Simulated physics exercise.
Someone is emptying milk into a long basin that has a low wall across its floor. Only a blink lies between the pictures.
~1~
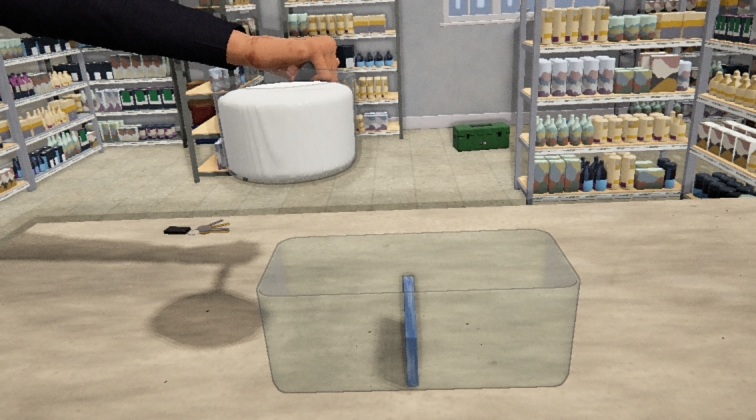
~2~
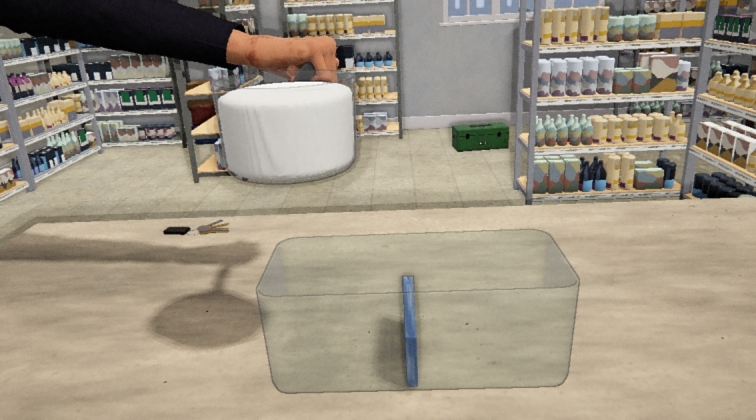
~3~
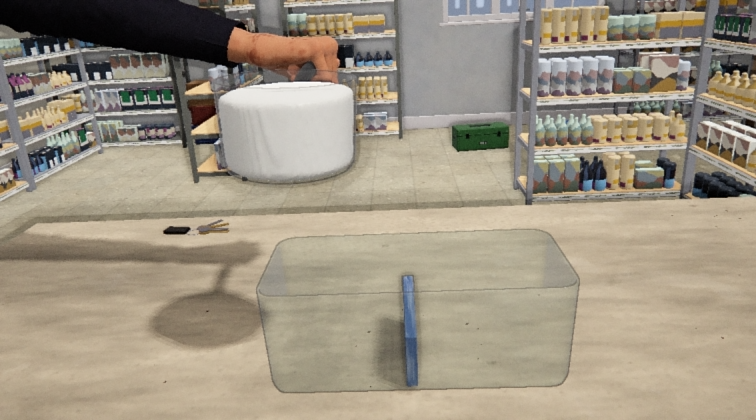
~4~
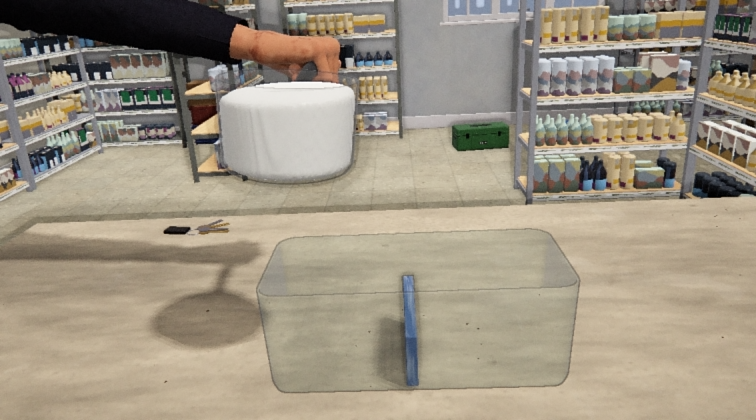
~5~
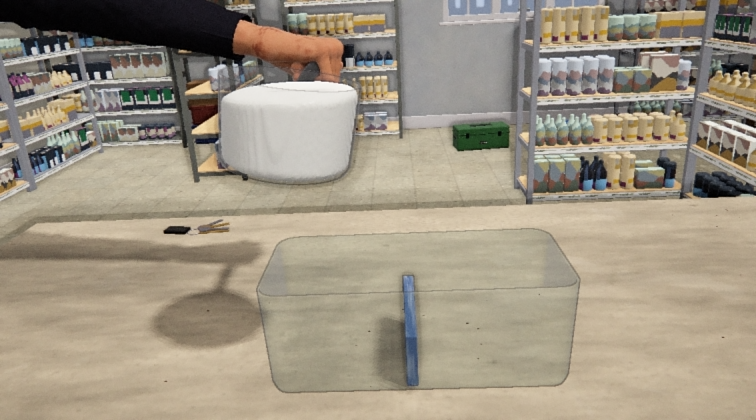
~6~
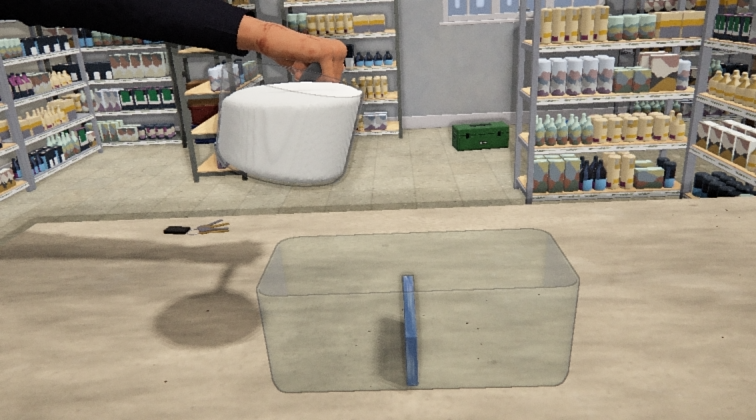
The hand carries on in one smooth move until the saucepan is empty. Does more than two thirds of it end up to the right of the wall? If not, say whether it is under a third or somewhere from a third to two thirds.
After it calms, what's right of the wall is a large share, beyond two thirds.
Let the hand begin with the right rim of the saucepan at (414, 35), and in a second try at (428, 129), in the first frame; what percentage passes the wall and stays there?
95 %, 100 %.
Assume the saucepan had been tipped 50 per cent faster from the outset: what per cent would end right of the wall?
About 80 %.
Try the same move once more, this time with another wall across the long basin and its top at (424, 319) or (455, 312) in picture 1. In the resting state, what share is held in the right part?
The first position gives around 65 percent, the second around 35 percent.
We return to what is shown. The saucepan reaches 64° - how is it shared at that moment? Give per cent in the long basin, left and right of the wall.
Roughly 0 % on the left side and 10 % on the right side.
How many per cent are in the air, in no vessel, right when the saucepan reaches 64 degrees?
Something like 25 per cent of it.
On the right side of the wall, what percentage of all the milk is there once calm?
About 80 per cent.
A moment on, the saucepan is tipped part way and 62 per cent is still to pour, 1 is left of the wall and 11 right of it.
Next, the saucepan is tipped on its side and 16 per cent is still to pour, 3 is left of the wall and 68 right of it.
Then the saucepan is tipped right over and 2 per cent is still to pour, 15 is left of the wall and 80 right of it.
Later the saucepan is tipped right over and 0 per cent is still to pour, 18 is left of the wall and 81 right of it.
At rest 19 per cent lies left of the wall, 81 right of it and 1 outside.
